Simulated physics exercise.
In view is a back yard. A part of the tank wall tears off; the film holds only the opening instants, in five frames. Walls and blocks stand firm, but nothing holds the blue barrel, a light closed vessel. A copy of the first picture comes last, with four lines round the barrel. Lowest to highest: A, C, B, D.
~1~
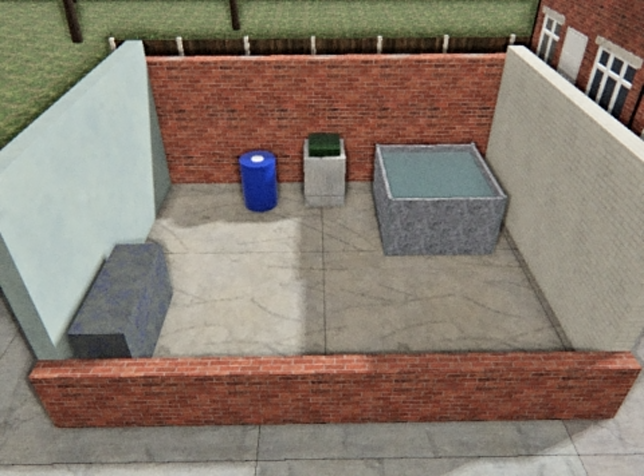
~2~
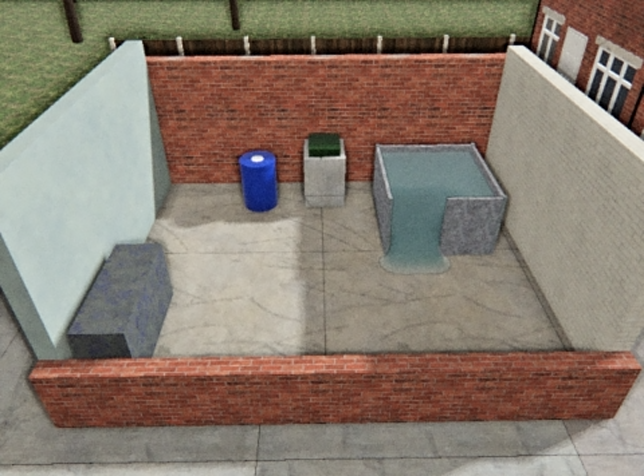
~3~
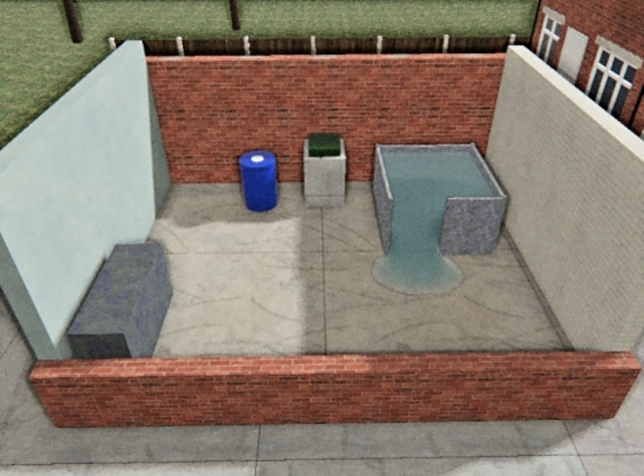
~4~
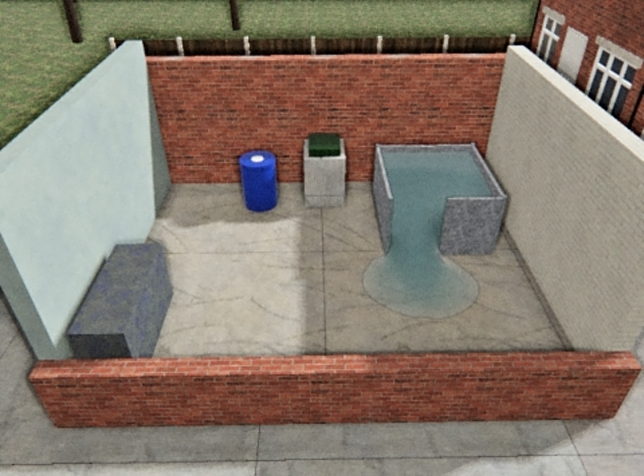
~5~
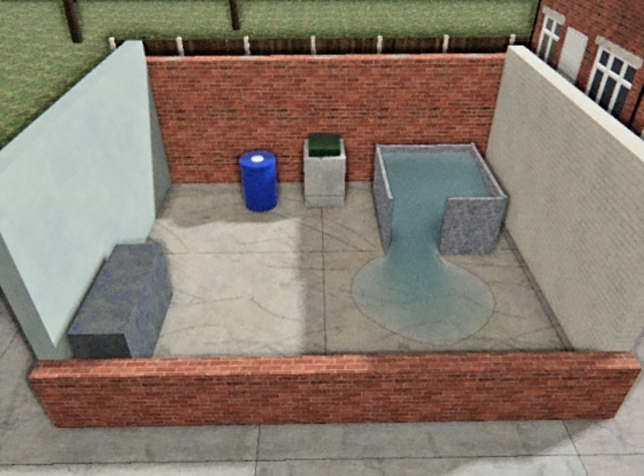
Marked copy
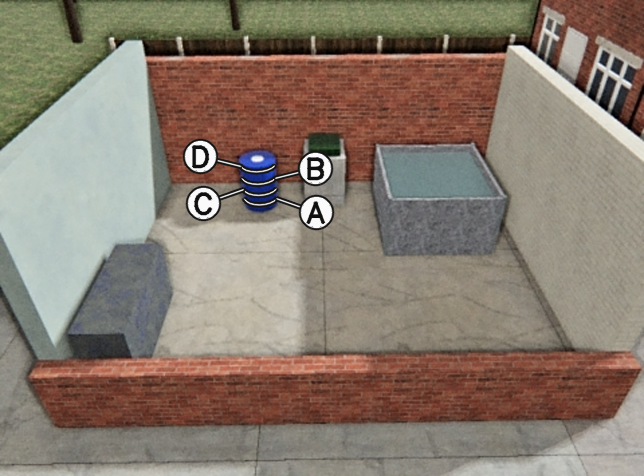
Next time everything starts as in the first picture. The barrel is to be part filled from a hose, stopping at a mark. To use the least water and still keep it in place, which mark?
A will do.
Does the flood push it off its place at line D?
No, not at all.
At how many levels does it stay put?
All of the four.
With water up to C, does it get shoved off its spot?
No, not at all.
On the marked copy, A at (259, 204); B at (257, 184); C at (258, 195); D at (256, 171); from the bottom up A, C, B, D.
With A, it does not move.
With B, it does not move.
With C, it does not move.
With D, it does not move.
